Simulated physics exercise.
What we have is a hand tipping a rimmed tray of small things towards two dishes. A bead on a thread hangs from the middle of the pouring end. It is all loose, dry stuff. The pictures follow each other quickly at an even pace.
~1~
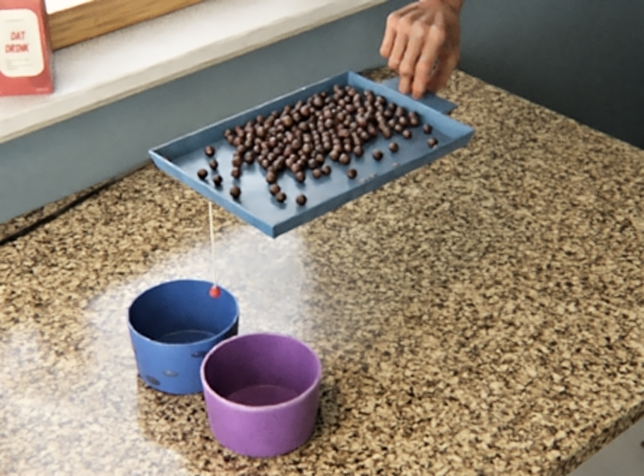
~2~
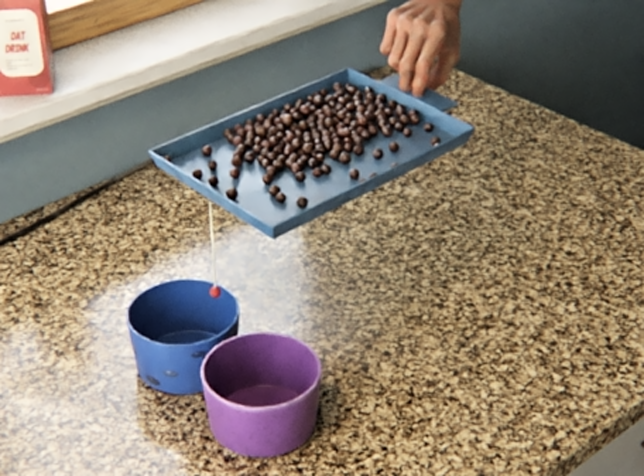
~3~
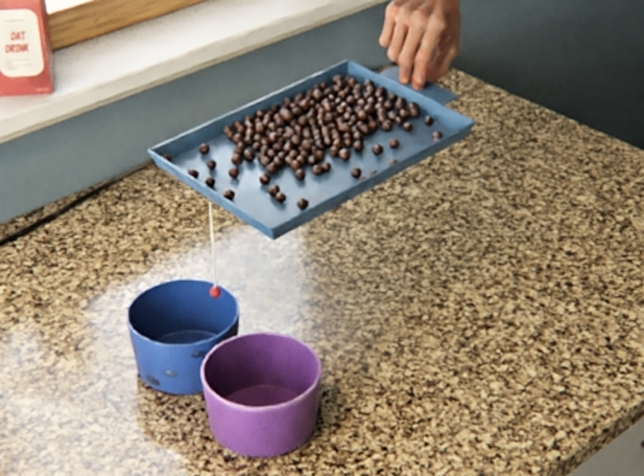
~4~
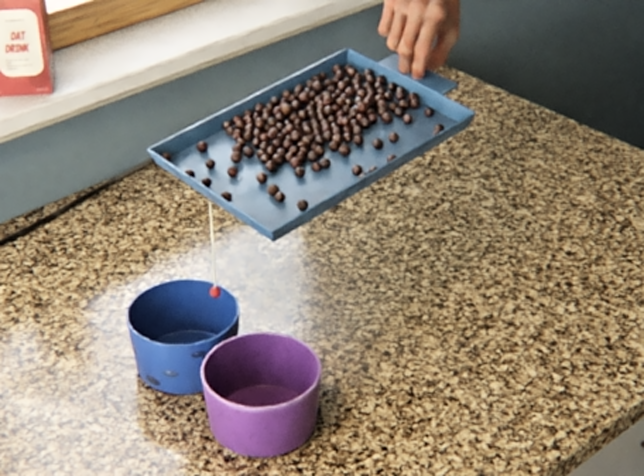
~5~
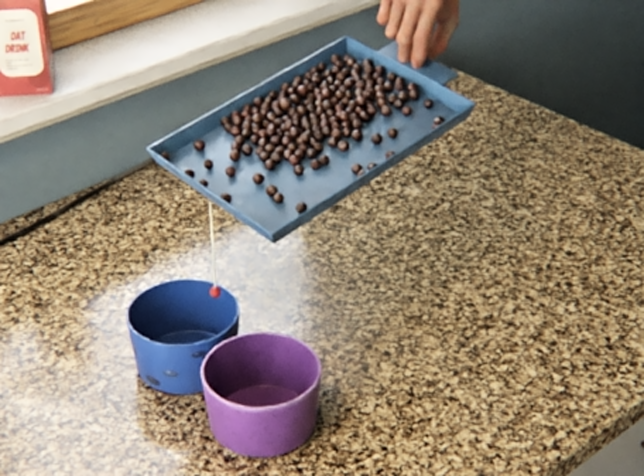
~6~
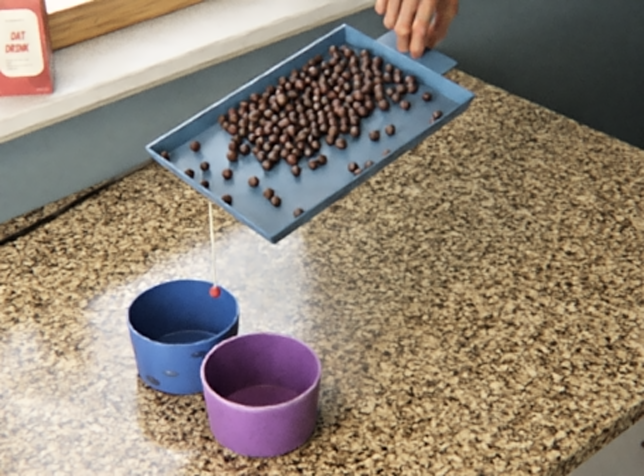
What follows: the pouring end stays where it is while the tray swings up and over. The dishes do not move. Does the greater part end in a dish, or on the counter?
Caught overall: The larger part.
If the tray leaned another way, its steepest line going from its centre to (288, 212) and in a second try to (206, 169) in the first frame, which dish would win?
First the dish on the right, then the left dish.
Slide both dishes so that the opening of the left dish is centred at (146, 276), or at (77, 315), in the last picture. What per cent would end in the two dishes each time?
Near 50 % and 0 %.
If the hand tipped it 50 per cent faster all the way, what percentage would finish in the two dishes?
Roughly 90 in a hundred.
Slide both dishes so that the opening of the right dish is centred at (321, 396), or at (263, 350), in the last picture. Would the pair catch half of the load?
At the first place over half, at the second the larger part.
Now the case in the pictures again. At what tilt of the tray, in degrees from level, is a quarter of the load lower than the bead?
Near 60 degrees.
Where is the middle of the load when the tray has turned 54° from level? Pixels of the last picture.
Roughly at (249, 206).
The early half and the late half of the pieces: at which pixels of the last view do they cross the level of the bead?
At about (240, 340), then at (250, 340).
Soon, tray tipped steeply; most on the tray; a small part in the right dish; a small part in the left dish; a stray few outside both; a small part in the air.
A while on, tray tipped right over; a stray few on the tray; about two thirds in the right dish; a small part in the left dish; a small part outside both; a small part in the air.
Towards the end, tray tipped past a quarter turn; most in the right dish; a small part in the left dish; a small part outside both.
Finally, tray tipped past a quarter turn; most in the right dish; a small part in the left dish; a small part outside both.
